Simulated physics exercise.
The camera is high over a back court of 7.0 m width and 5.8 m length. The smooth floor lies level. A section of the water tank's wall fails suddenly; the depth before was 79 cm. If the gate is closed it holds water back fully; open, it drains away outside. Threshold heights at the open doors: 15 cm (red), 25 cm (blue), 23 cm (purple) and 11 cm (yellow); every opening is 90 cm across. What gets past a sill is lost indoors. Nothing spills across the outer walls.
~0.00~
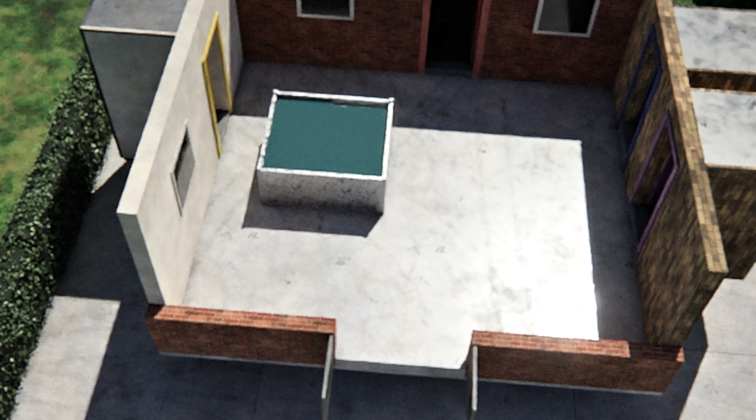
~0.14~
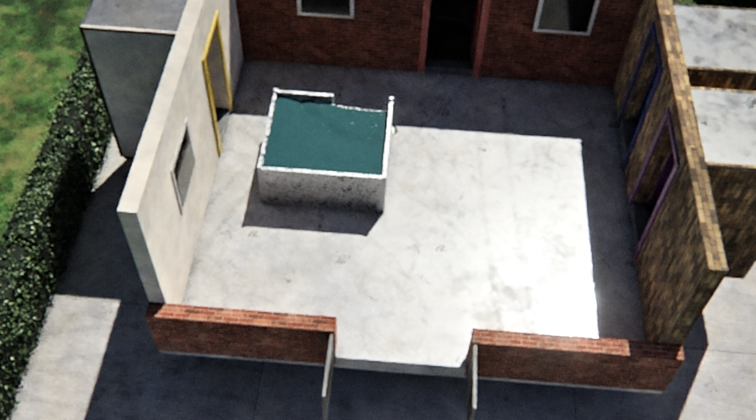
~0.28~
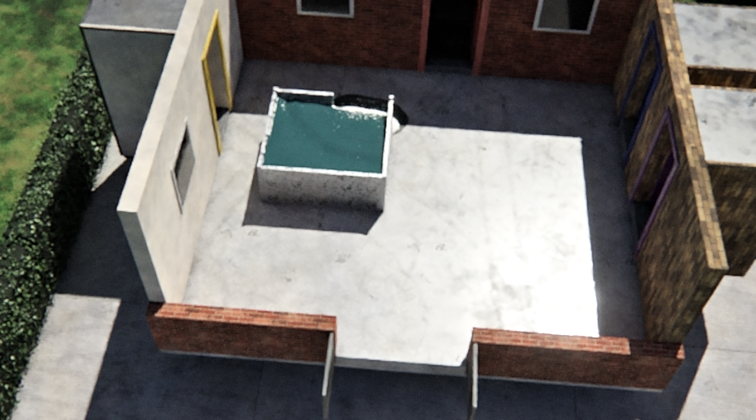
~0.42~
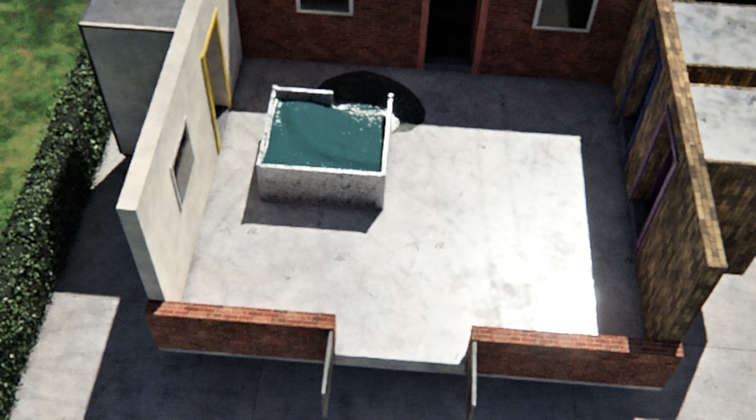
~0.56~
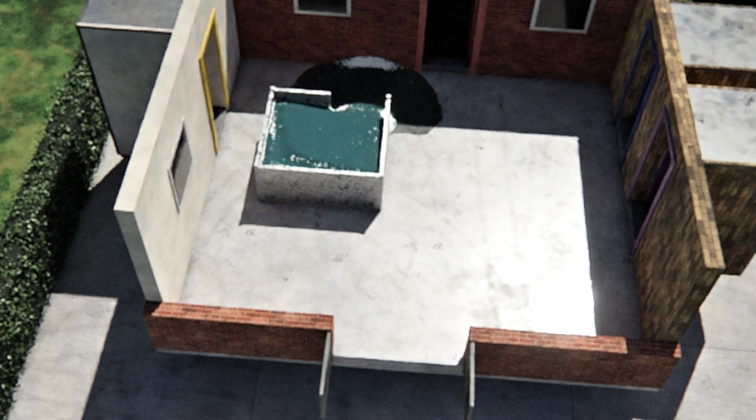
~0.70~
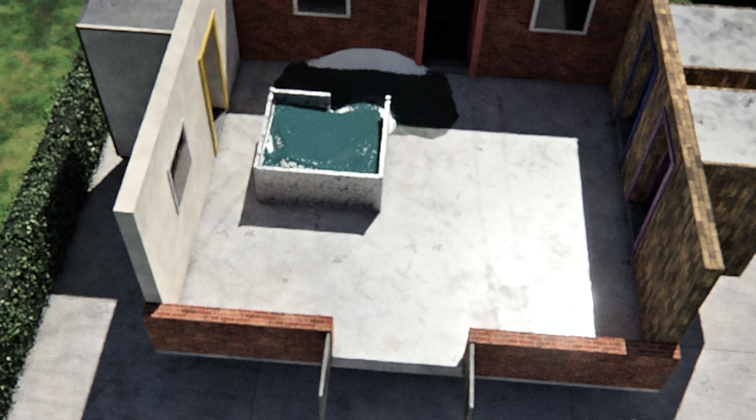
The clip opens on a high view of a walled court where a white-rimmed tank of still green water stands on the pale floor. Part of the tank's far wall gives way, and water pours out behind it, spreading in a widening dark pool across the floor toward the brick wall.
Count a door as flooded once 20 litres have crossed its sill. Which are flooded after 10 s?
The water let in: At the red door it passes the limit; at the blue door it stays under the limit; at the purple door it stays under the limit; at the yellow door it keeps below the limit.
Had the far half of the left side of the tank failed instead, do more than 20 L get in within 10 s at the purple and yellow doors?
Then: Purple not over, yellow over.
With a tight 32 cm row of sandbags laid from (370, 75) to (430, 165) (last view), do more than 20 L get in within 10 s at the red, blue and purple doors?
Then: Red not over, blue under, purple under.
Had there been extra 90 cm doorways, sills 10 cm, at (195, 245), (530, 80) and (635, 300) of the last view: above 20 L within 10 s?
In turn: Below, below, not over.
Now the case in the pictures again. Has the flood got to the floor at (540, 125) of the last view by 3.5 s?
It is wet.
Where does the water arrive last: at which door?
It is the purple one.
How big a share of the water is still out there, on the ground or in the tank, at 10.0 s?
About 92 per cent.
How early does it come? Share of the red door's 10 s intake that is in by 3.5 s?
About 95 per cent.
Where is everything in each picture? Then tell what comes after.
Still water, 79 cm deep, in the water tank at (328, 137), in the first frame.
The front is at (394, 132), 0.6 m from the gap on the water tank's far side; 0.3 m2 of floor is under water; 79 cm left at the back of the water tank, in the second frame.
The front is at a hidden place, 0.9 m from the gap on the water tank's far side; 0.9 m2 of floor is under water; 79 cm left at the back of the water tank, in the third frame.
The front is at (356, 74), 1.4 m from the gap on the water tank's far side; 2.1 m2 of floor is under water; 76 cm left at the back of the water tank, in the fourth frame.
The front is at (409, 70), 1.9 m from the gap on the water tank's far side; 3.6 m2 of floor is under water; 67 cm left at the back of the water tank, in the fifth frame.
Water pours out on the water tank's far side and has run 2.1 m, to (438, 73); typically 6 cm deep outside, 67 cm at the water tank's back, in the sixth frame.
After 1.4 s water covers 15 % of the floor and is deepest (48 cm) near (374, 71); red door 26 cm at the sill, 6 L in, blue door not reached, purple door not reached, yellow door not reached.
After 2.2 s water covers 25 % of the floor and is deepest (37 cm) near (364, 70); red door 22 cm at the sill, 35 L in, blue door not reached, purple door not reached, yellow door 8 cm at the sill, 0 L in.
After 3.5 s water covers 45 % of the floor and is deepest (26 cm) near (240, 62); red door 16 cm at the sill, 48 L in, blue door 18 cm at the sill, 0 L in, purple door 6 cm at the sill, 0 L in, yellow door 10 cm at the sill, 0 L in.
After 6.0 s water covers 75 % of the floor and is deepest (19 cm) near (173, 329); red door 10 cm at the sill, 50 L in, blue door 12 cm at the sill, 0 L in, purple door 7 cm at the sill, 0 L in, yellow door 7 cm at the sill, 1 L in.
After 10.0 s water covers 95 % of the floor and is deepest (10 cm) near (565, 360); red door 5 cm at the sill, 50 L in, blue door 7 cm at the sill, 0 L in, purple door 4 cm at the sill, 0 L in, yellow door 6 cm at the sill, 1 L in.
